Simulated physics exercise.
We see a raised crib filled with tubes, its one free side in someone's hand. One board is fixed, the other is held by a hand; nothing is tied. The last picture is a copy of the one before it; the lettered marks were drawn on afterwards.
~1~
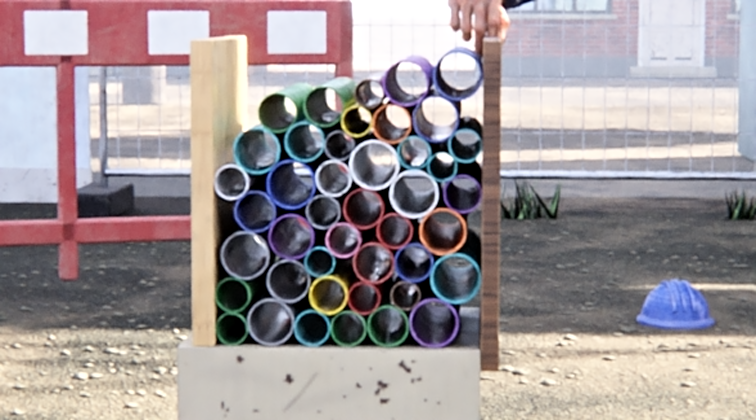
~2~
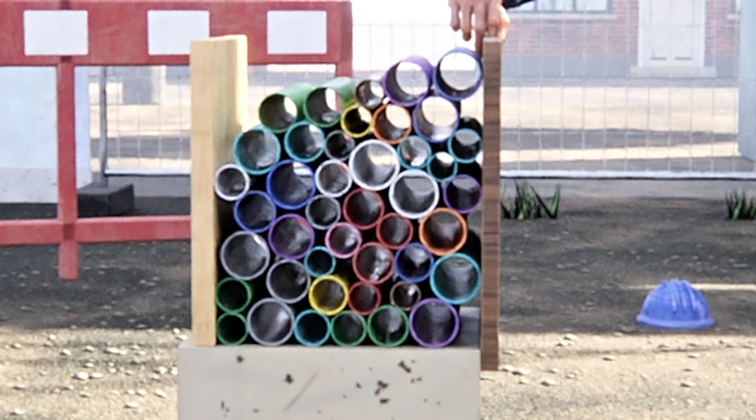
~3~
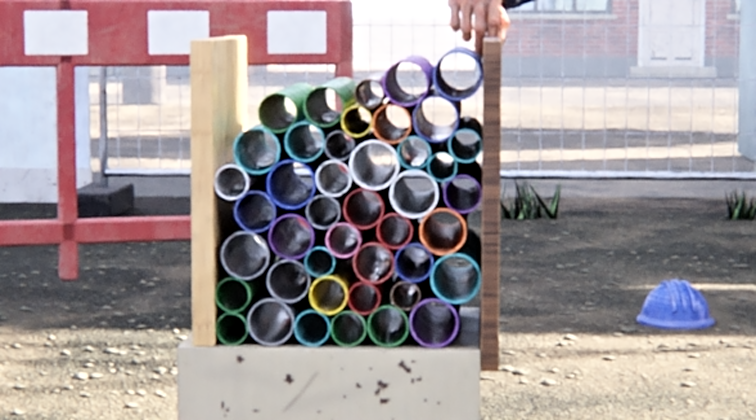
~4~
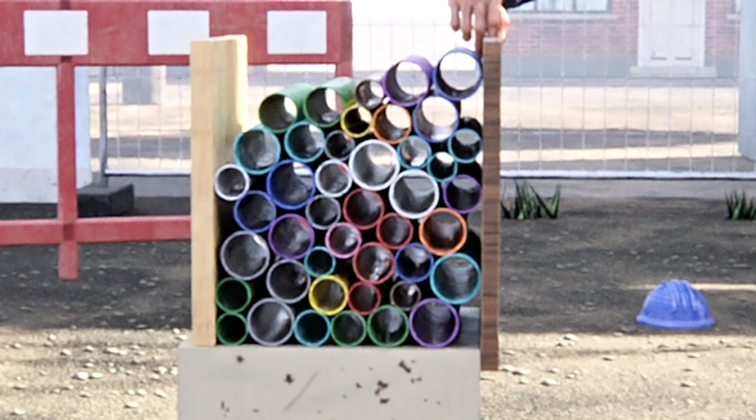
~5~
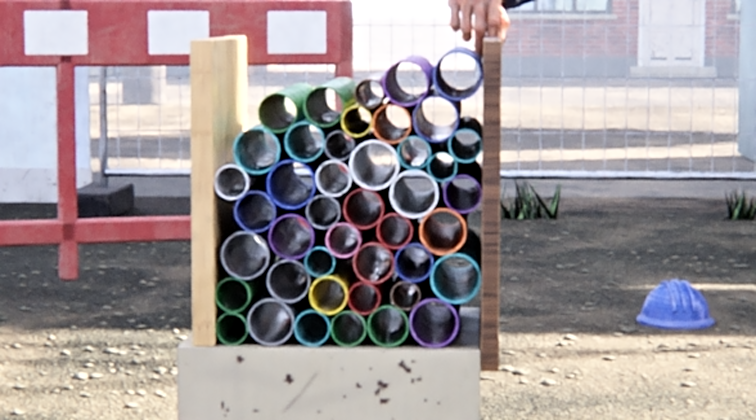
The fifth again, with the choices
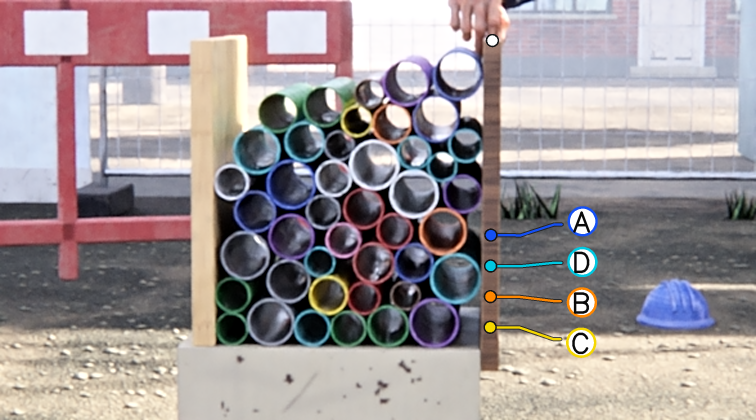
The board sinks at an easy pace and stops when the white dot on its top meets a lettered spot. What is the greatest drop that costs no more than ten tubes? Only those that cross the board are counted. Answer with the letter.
It can be let down to A.
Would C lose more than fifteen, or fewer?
At C, more than fifteen.
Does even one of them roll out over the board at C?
At C: Yes.
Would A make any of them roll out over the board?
Yes, at A.
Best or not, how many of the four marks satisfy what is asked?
The number is one.
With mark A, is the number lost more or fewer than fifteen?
At A, fewer than fifteen.
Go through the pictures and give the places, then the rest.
In the first frame, a turquoise tube (320, 262); a purple tube (463, 194); a turquoise tube (442, 167).
In the second frame, a turquoise tube (442, 167); a white tube (334, 178).
In the third frame, a turquoise tube (305, 142); a green tube (324, 106).
In the fourth frame, side board (491, 191); a green tube (232, 328).
In the fifth frame, a purple tube (434, 323); a yellow tube (329, 295); a turquoise tube (320, 262).
On the marked copy, A at (491, 236); B at (490, 297); C at (490, 327); D at (490, 266); the white dot at (492, 41).
With A. Early on, top of the board (482, 129).
Further on, top of the board (482, 228).
At the end, top of the board (482, 235), nine out over the board.
As for the rest, B more than ten out over the board; C more than ten out over the board; D more than ten out over the board.
